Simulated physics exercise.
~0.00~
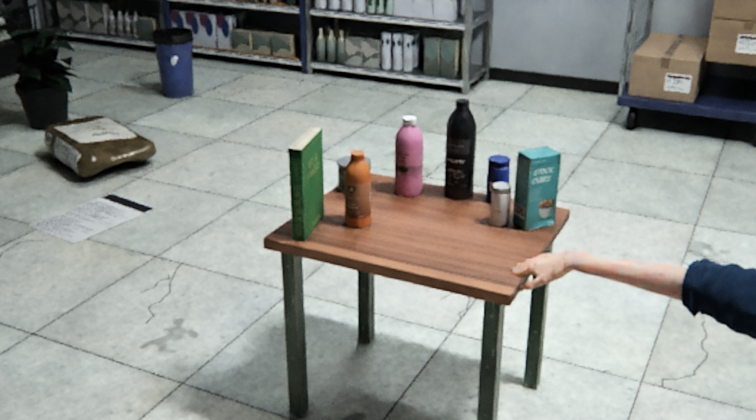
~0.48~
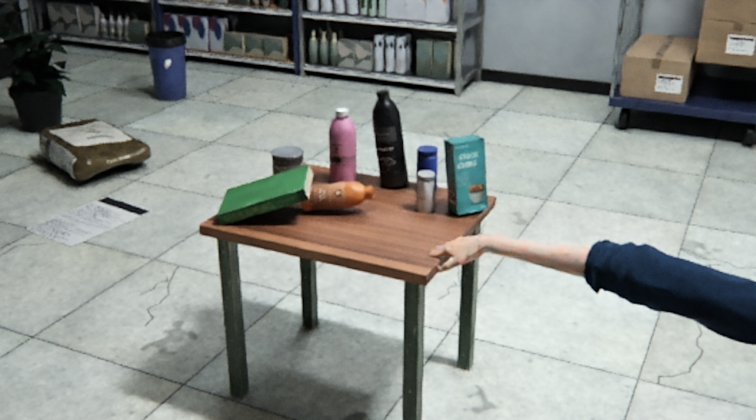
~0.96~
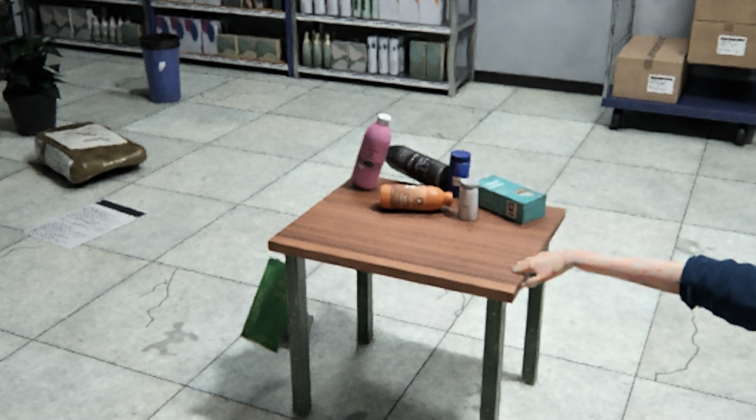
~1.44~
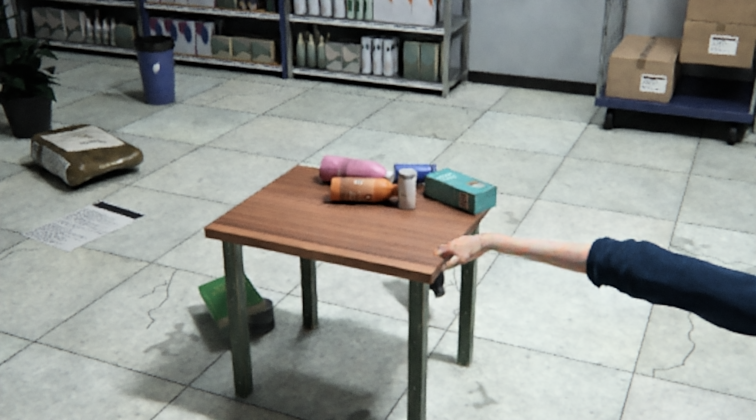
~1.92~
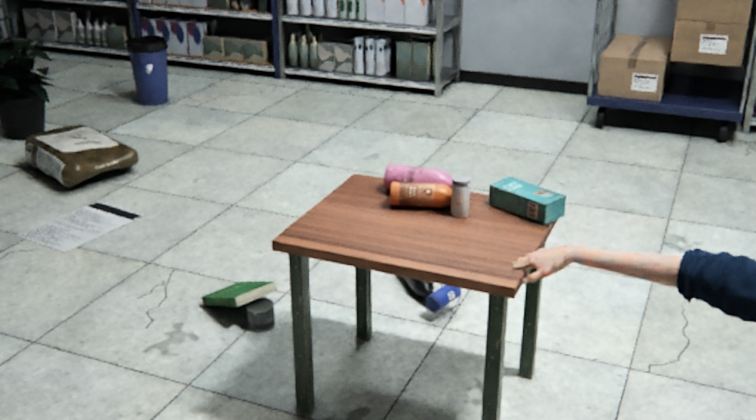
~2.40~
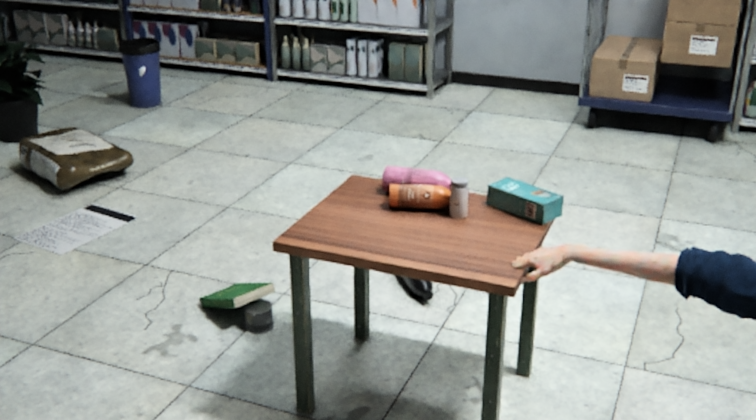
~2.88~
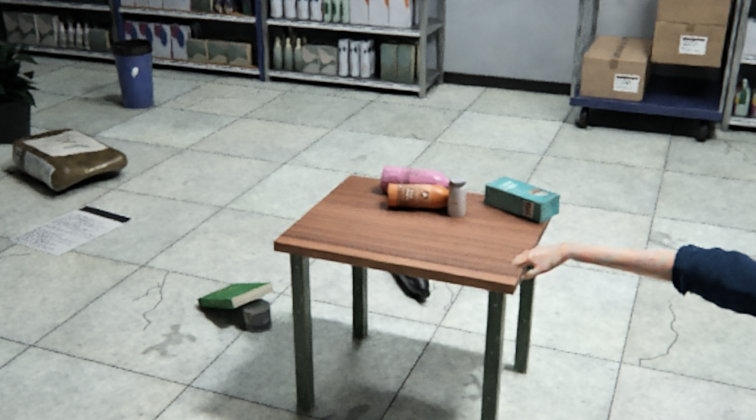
Hand jerking small wooden table back and forth, toppling bottles and carton, sending book, tub, black bottle and blue jar floorward.
